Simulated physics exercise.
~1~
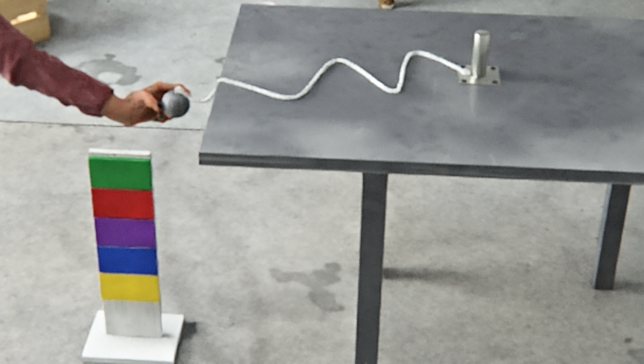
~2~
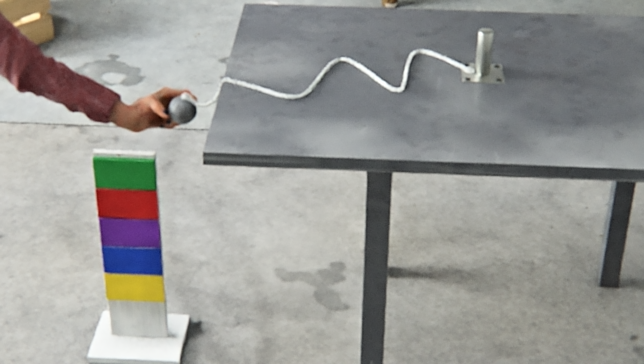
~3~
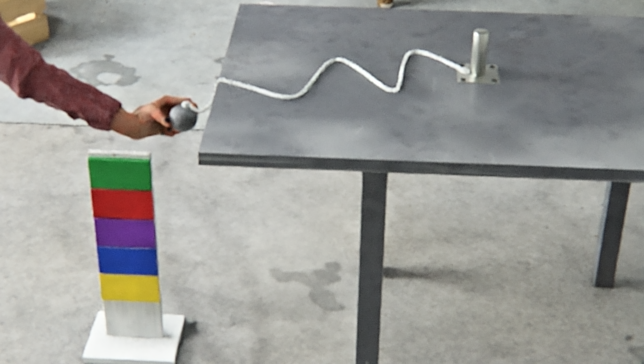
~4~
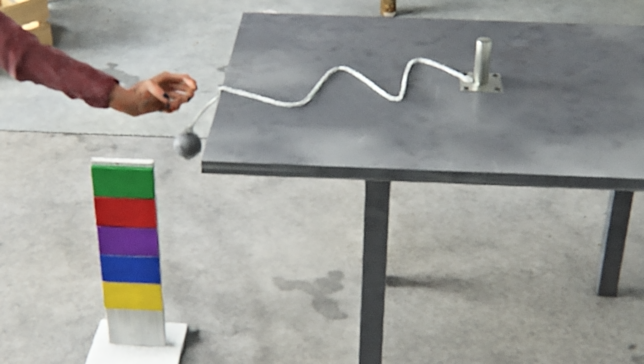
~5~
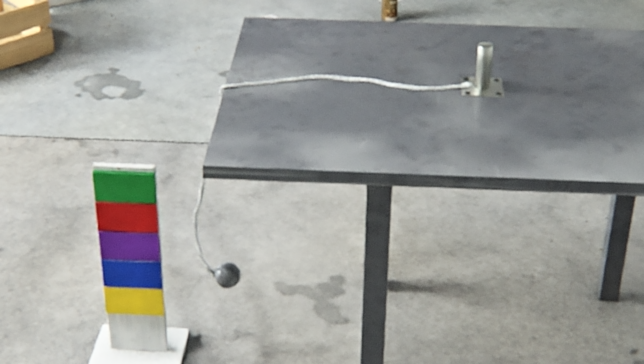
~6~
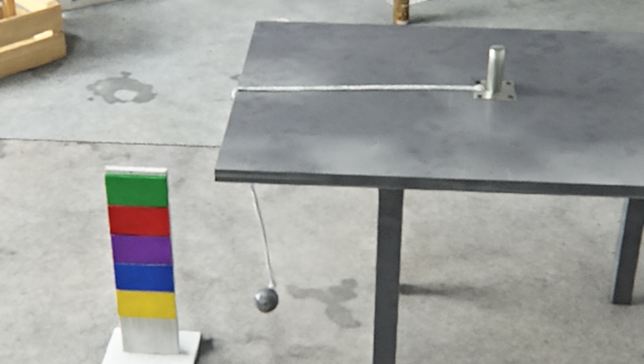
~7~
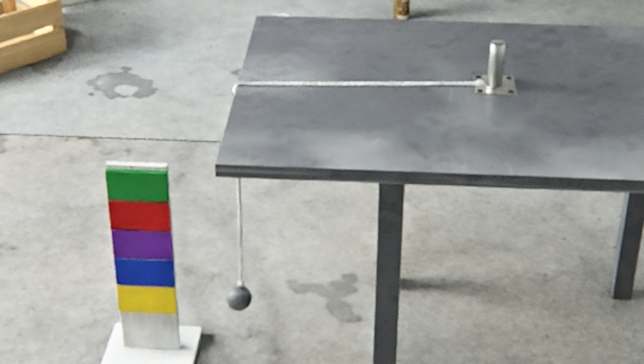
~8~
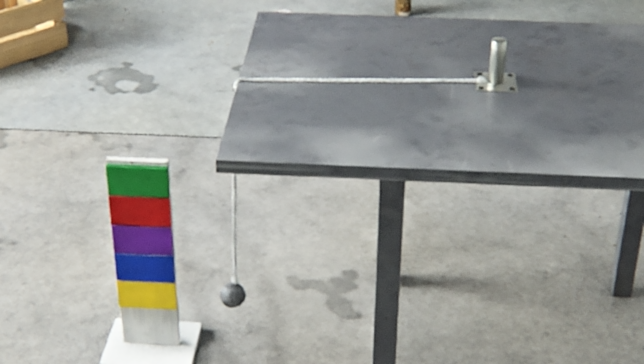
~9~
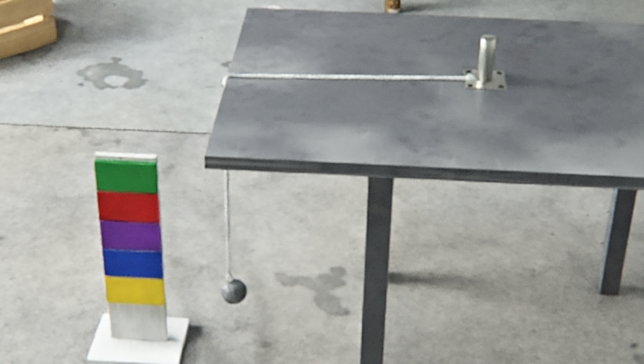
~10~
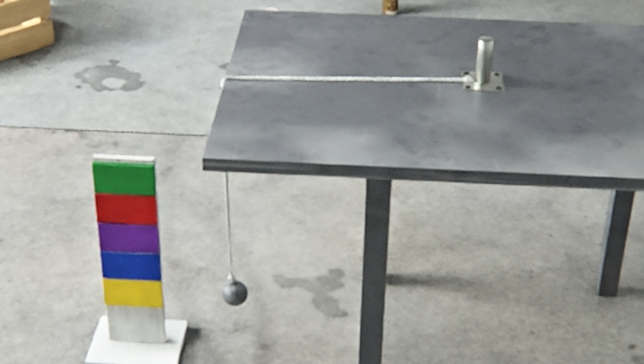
Grey ball on a white cord dropping from a hand over a table edge, swinging briefly, then hanging level with the yellow band.
